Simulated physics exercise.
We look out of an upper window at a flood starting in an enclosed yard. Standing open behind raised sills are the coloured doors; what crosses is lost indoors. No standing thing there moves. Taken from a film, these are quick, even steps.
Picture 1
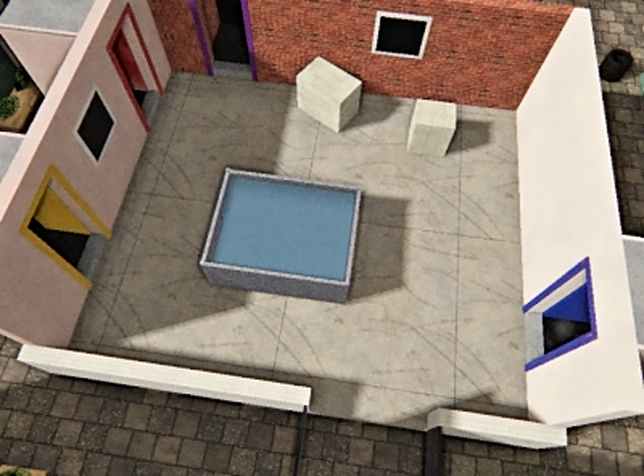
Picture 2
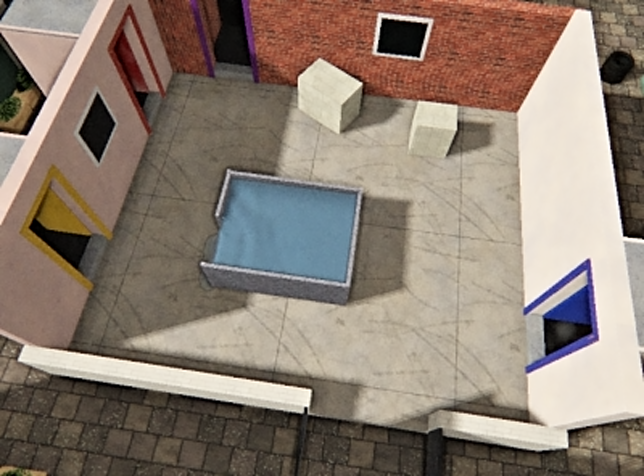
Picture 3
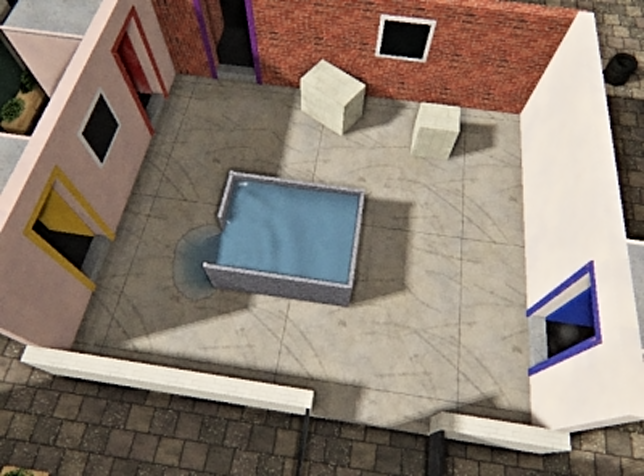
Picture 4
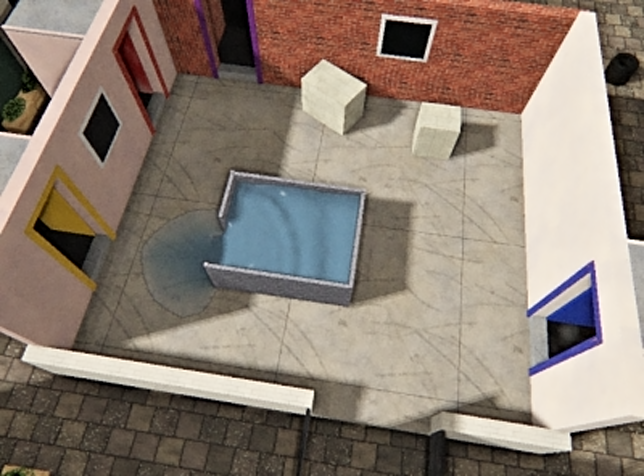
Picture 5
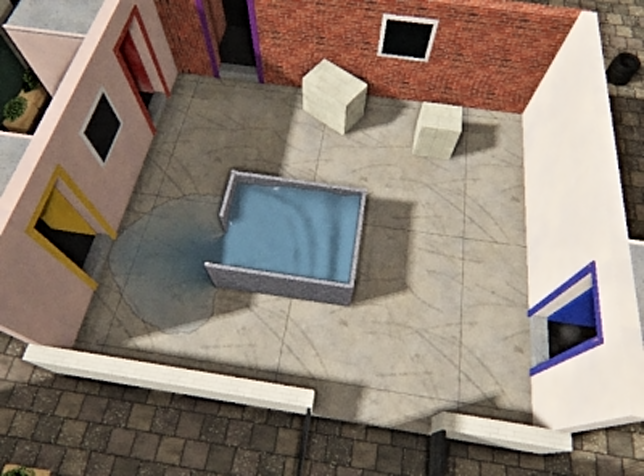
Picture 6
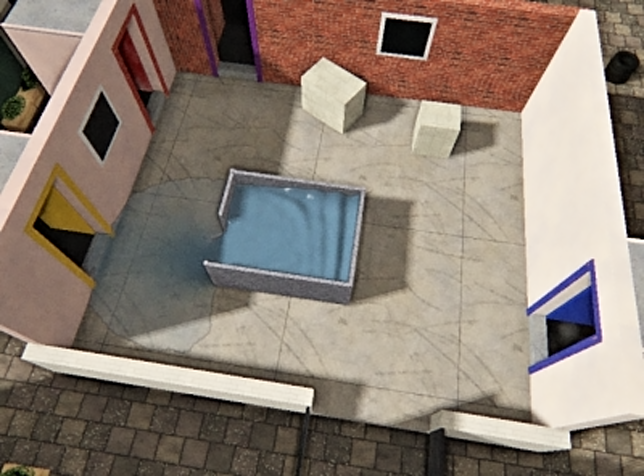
Water in the raised tank broke out through a gap in its left side, then spread in a widening, thinning pool across the paved yard toward the wall with the yellow-framed opening.
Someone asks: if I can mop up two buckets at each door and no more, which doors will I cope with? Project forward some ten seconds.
The purple door: You will cope; the red door: You will cope; the yellow door: Too much for you; the blue door: You will cope.
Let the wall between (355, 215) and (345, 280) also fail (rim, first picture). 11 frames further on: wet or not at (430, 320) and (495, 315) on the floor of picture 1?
Log: Point 1 inundated; point 2 inundated.
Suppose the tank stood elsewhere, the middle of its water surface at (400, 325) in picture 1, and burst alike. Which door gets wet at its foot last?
The blue door comes last.
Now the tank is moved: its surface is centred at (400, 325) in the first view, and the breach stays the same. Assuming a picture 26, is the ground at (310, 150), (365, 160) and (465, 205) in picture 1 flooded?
Spared, spared, spared.
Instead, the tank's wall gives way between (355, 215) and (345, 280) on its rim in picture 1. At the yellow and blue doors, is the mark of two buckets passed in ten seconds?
Lab note: The yellow one sits below the threshold, the blue one tops the threshold.
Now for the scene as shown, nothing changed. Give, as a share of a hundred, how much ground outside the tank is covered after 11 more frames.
I'd say close to 25 per cent.
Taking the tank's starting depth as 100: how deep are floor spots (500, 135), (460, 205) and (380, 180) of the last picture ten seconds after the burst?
In order: About 2, 6 and 6 in a hundred.
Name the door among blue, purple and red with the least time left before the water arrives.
Looks like the red one gets there first.
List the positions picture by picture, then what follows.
In the first frame, still water in the tank at (285, 226).
In the second frame, water pours out at (219, 255) and has run to (210, 289).
In the third frame, water pours out at (222, 256) and has run to (183, 242).
In the fourth frame, water pours out at (223, 257) and has run to (152, 240).
In the fifth frame, water pours out at (223, 256) and has run to (113, 252).
In the sixth frame, water pours out at (222, 255) and has run to (92, 296).
A moment on, water covers 15 % of the floor; the purple door not reached, the red door not reached, the yellow door over two buckets in, the blue door not reached.
Next, water covers 25 % of the floor; the purple door not reached, the red door wet at the sill, nothing in, the yellow door far over two buckets in, the blue door not reached.
Then, water covers 45 % of the floor; the purple door wet at the sill, nothing in, the red door wet at the sill, nothing in, the yellow door far over two buckets in, the blue door not reached.
Later, water covers 70 % of the floor; the purple door wet at the sill, nothing in, the red door wet at the sill, nothing in, the yellow door far over two buckets in, the blue door wet at the sill, nothing in.
In the end, water covers 90 % of the floor; the purple door wet at the sill, nothing in, the red door wet at the sill, nothing in, the yellow door far over two buckets in, the blue door wet at the sill, nothing in.
